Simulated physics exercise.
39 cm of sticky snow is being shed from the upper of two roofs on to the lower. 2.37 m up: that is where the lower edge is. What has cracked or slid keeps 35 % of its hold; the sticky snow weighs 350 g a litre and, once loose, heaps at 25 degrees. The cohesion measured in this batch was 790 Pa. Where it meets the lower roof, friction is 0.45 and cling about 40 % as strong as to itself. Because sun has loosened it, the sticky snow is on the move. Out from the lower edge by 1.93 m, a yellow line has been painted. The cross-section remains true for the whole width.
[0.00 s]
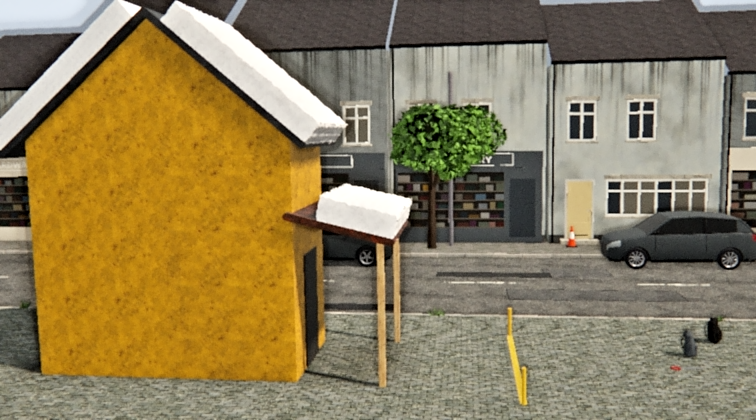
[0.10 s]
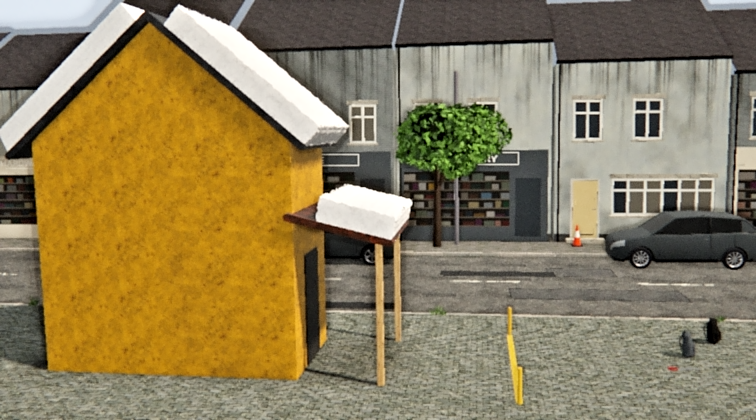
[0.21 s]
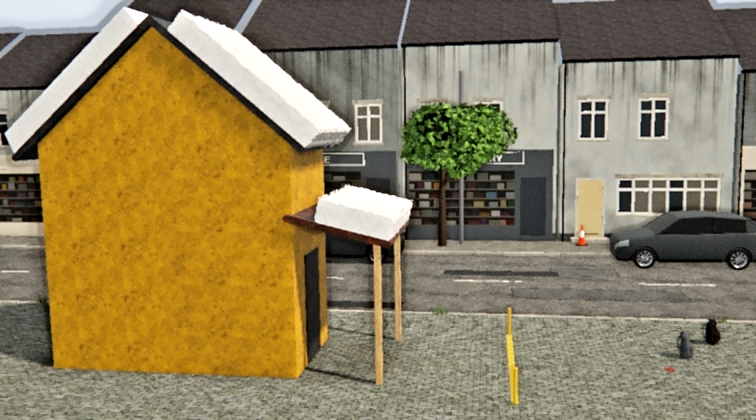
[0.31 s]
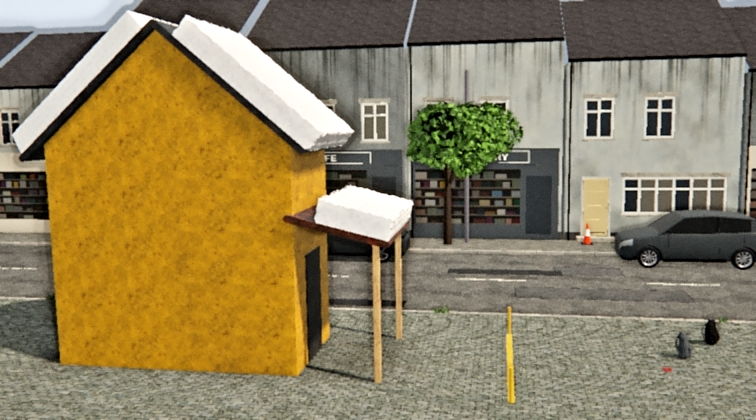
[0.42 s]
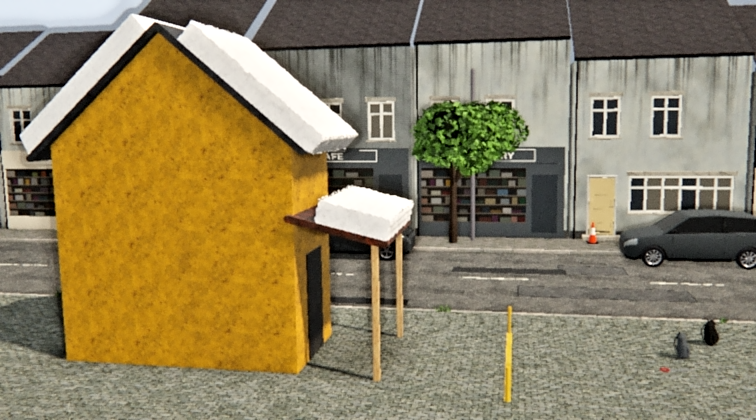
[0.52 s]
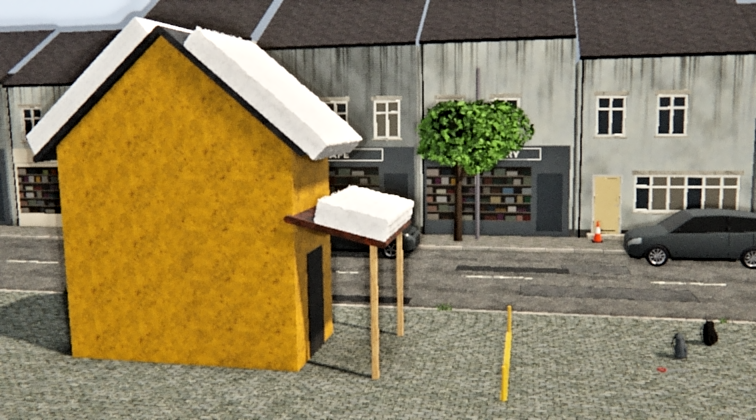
On a yellow house's right roof slope, thick white snow slides slightly down toward the right.
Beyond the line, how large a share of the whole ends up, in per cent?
Roughly 24 per cent.
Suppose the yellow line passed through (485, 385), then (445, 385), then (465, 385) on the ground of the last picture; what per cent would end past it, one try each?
The three tries give 30 %, 50 % and 40 % in turn.
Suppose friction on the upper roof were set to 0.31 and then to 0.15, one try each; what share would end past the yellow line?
Roughly 40 per cent first, roughly 45 per cent second.
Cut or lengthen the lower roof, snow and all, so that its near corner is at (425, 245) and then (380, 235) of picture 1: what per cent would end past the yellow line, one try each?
Try 1: 12 %; try 2: 30 %.
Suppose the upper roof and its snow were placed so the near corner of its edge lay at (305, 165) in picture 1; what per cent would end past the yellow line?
I'd put it at close to 7 percent.
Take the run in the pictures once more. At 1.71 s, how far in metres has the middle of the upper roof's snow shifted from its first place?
Straight-line shift: Roughly 2.2 m.
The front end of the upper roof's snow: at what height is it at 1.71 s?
About 2.6 m.
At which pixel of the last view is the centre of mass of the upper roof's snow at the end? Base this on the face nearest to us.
Centre: Approx. (469, 347) px, near face.
After 1.07 s, none is below the lower edge and 0 % is past the line.
After 1.71 s, none is below the lower edge and 0 % is past the line.
After 2.36 s, 41 % is below the lower edge and 0 % is past the line.
After 3.00 s, 70 % is below the lower edge and 22 % is past the line.
After 4.30 s, 72 % is below the lower edge and 24 % is past the line.
